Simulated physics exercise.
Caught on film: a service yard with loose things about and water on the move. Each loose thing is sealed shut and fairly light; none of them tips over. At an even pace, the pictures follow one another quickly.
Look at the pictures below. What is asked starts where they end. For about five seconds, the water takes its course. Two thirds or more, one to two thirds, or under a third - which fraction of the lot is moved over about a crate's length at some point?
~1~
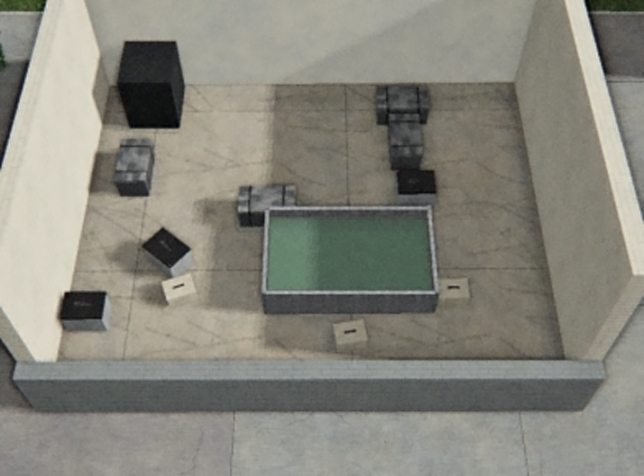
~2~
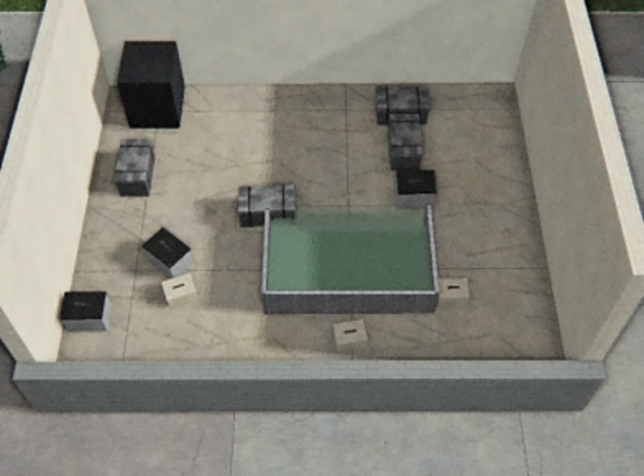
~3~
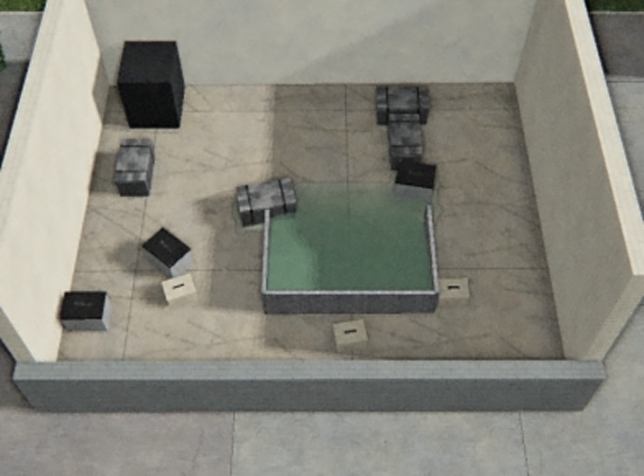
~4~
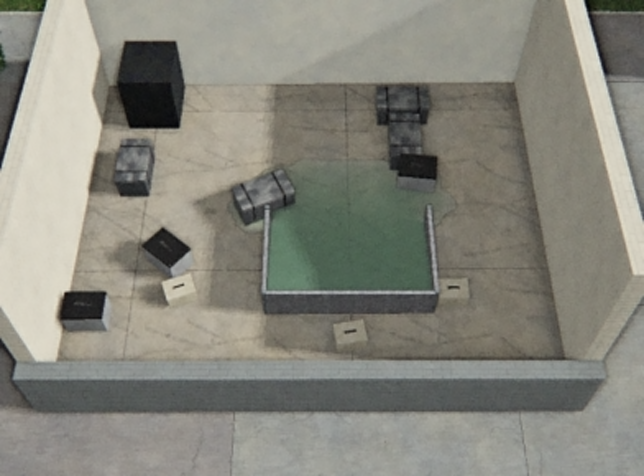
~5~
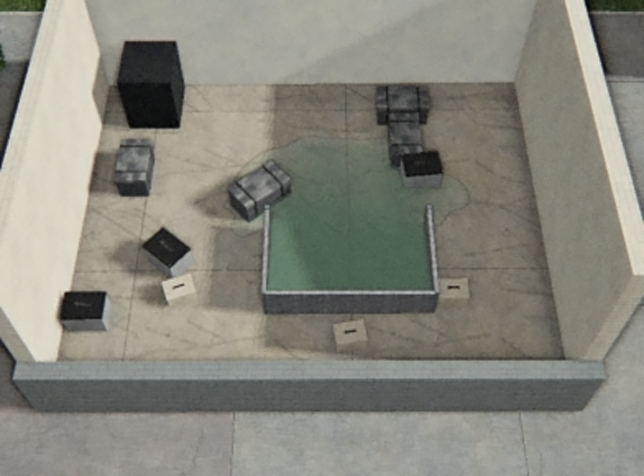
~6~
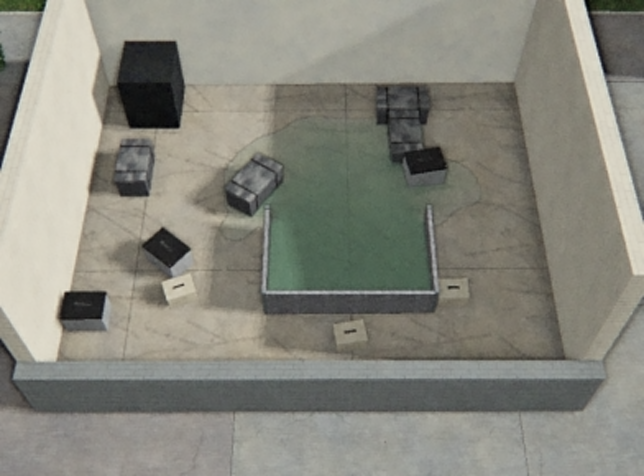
So the part that moves far is between the one-third and two-thirds marks.
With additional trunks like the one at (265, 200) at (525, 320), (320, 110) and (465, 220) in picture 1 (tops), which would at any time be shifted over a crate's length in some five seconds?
Taking them one at a time: Falls short; goes the distance; falls short.
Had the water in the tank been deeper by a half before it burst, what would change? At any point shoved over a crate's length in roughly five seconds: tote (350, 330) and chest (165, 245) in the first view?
Fell short of it; covered that distance.
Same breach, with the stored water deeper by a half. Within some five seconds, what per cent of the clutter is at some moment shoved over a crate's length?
Share moved: Approx. 90 percent.
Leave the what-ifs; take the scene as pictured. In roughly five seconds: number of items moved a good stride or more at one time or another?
Counting them up gives 4.
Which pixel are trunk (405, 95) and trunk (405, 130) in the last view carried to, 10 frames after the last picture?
Close to (425, 71), and close to (427, 104).
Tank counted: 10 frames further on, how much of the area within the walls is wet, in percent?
Estimate: About 50 %.
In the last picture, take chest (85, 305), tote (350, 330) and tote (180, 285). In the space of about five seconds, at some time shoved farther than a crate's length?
The first one stayed within range, the second stayed within range and the third stayed within range.
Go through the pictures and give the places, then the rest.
The first frame shows a trunk at (267, 198) rests on the ground; a chest at (417, 181), on the bottom; 0 of 10 have shifted.
The second frame shows a trunk at (267, 198), on the bottom; a chest at (417, 181), on the bottom; 0 of 10 have shifted.
The third frame shows a trunk at (266, 194), on the bottom, close to its start; a chest at (416, 174), on the bottom, close to its start; 2 of 10 have shifted.
The fourth frame shows a trunk at (263, 189), on the bottom, close to its start; a chest at (418, 165) rests on the ground, close to its start; 2 of 10 have shifted.
The fifth frame shows a trunk at (259, 183) rests on the ground, close to its start; a chest at (422, 163) rests on the ground, a stride from its start; 2 of 10 have shifted.
The sixth frame shows a trunk at (254, 177) rests on the ground, a stride from its start; a chest at (426, 160), on the bottom, a stride from its start; 3 of 10 have shifted.
A moment on, 2 of 10 are well off their spots; 1 afloat.
Next, 4 of 10 are well off their spots; 3 afloat.
Later, 4 of 10 are well off their spots; 3 afloat.
In the end, 4 of 10 are well off their spots, and 4 have been at some point; 2 afloat.
